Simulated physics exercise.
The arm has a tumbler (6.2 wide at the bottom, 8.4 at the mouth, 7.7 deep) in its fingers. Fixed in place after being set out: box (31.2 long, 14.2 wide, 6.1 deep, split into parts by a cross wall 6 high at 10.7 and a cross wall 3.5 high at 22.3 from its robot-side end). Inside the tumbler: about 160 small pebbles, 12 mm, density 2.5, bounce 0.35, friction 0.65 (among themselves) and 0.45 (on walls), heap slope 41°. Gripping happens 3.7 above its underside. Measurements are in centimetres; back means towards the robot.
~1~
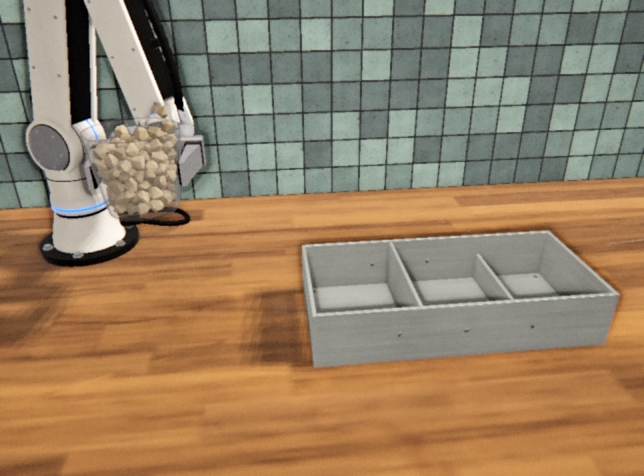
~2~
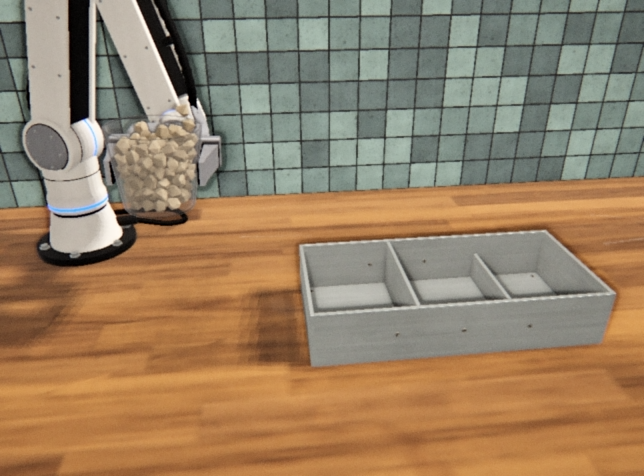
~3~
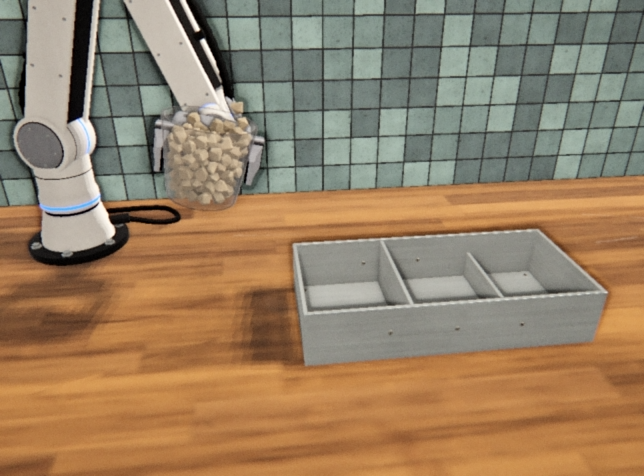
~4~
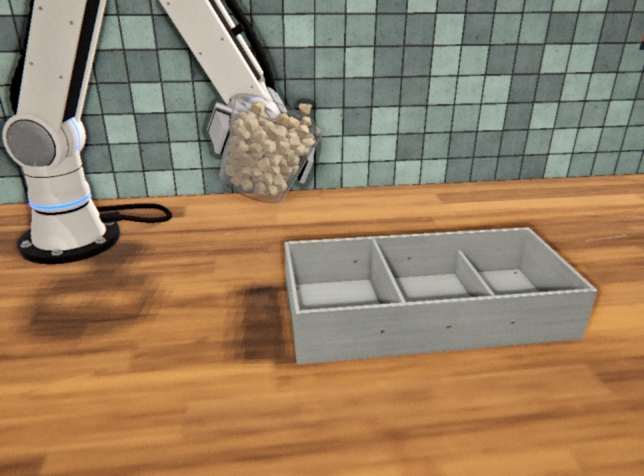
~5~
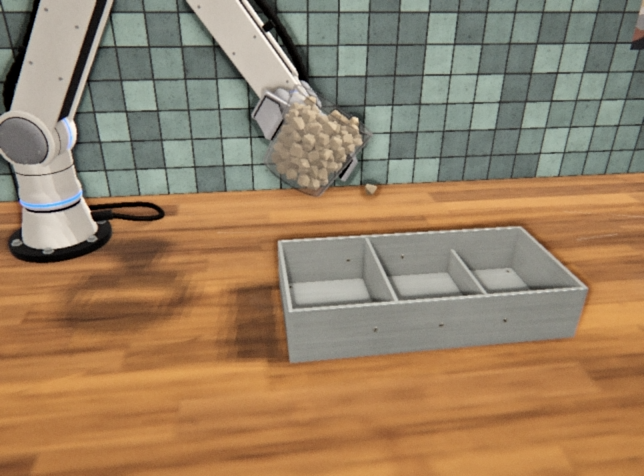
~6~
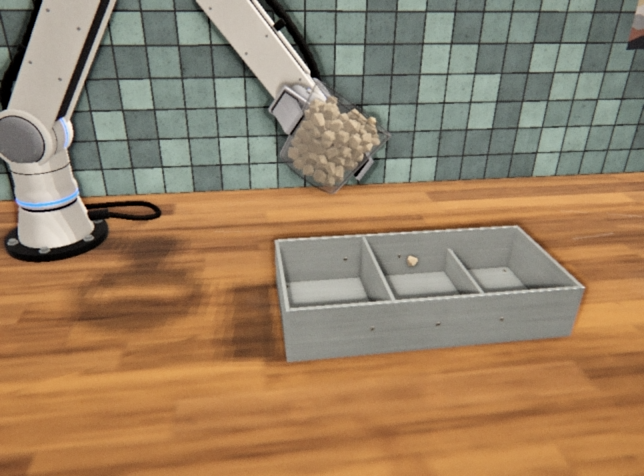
A robot arm carries a tumbler of pebbles right, tilting it, and one pebble drops into a divided grey box.
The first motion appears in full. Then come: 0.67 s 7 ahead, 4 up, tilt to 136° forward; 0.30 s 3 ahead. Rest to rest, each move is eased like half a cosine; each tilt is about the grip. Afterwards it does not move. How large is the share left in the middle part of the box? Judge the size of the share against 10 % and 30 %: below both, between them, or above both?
Above both.
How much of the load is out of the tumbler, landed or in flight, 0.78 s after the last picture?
Share out: Near 100 %.
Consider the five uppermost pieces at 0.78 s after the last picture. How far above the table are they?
Somewhere around 8 cm above the tabletop.
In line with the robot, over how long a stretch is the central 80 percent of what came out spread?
I'd estimate near 8 cm.
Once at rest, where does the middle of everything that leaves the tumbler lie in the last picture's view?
Roughly at (437, 297) in the last picture.
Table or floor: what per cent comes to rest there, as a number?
0 per cent or so.
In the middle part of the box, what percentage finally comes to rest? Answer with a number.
I'd guess near 95 per cent.
Then, 0.39 s on, tilted 98° forward, highest piece 26 above the table; 154 in the tumbler, 1 in the middle part.
Then, 0.78 s on, tilted 136° forward, highest piece 9 above the table; 152 in the middle part, 3 in the far-side part.
Then, 1.17 s on, tilted 136° forward, highest piece 3 above the table; 151 in the middle part, 4 in the far-side part.
Then, 2.22 s on, tilted 136° forward, highest piece 3 above the table; 151 in the middle part, 4 in the far-side part.
In the end, 151 in the middle part, 4 in the far-side part. That is 97 % in the middle part of the box.
